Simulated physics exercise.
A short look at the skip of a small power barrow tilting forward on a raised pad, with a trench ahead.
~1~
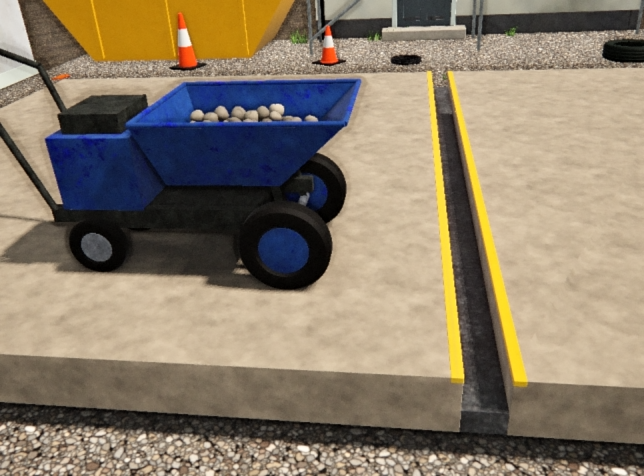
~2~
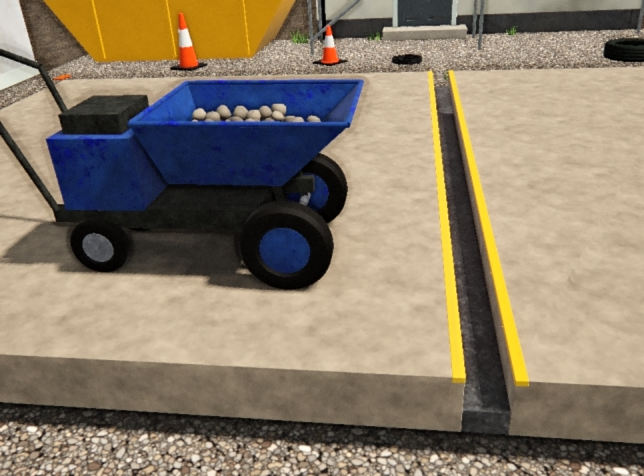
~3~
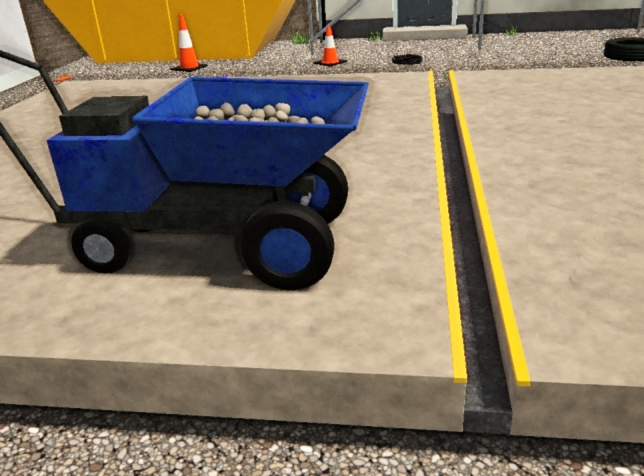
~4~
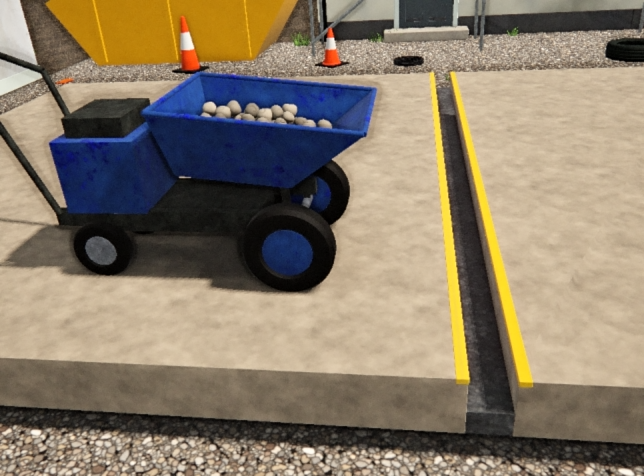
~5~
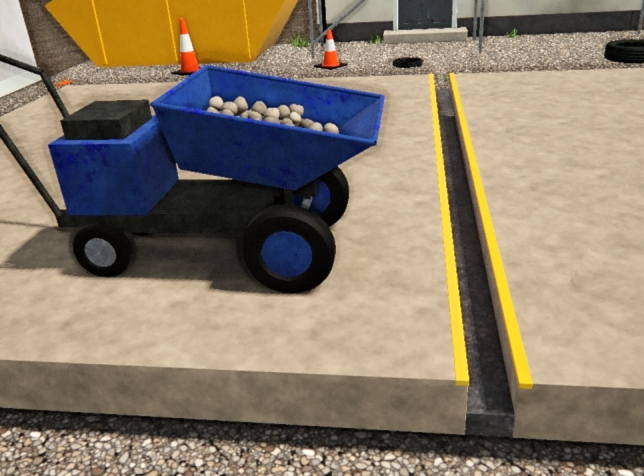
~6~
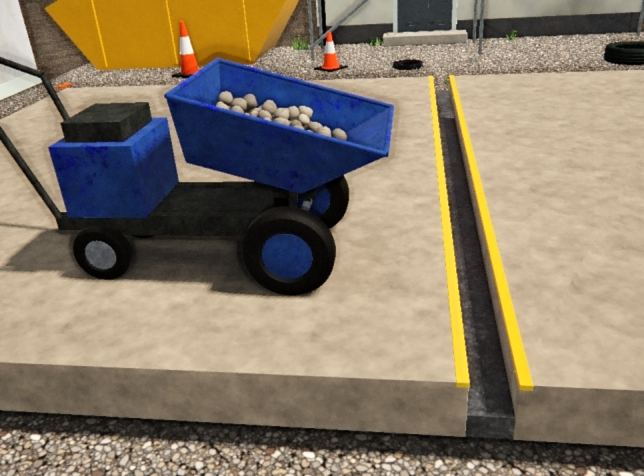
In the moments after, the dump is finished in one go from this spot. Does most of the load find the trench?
The trench takes the larger part.
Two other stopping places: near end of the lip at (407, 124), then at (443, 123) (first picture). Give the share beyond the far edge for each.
Roughly 80 per cent, and 90 per cent.
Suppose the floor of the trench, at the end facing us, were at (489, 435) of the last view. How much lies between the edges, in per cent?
It comes to 80 per cent or so.
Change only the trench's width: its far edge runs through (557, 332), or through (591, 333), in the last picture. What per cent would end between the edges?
Near 90 % and 90 %.
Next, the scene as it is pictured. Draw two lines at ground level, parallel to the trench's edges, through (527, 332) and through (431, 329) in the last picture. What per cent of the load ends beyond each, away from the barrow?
Roughly 10 per cent, and 90 per cent.
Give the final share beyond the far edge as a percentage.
Close to 15 per cent.
Just after the last frame, skip tipped steeply; every one in the skip.
A moment on, skip tipped steeply; roughly two thirds in the skip; about a tenth short of the trench; roughly a quarter in or heaped over the trench; just a few beyond it.
Further on, skip tipped right over; about a tenth in the skip; about a tenth short of the trench; roughly two thirds in or heaped over the trench; about a tenth beyond it.
When it is over, skip tipped right over; about a tenth in the skip; about a tenth short of the trench; roughly two thirds in or heaped over the trench; about a tenth beyond it.
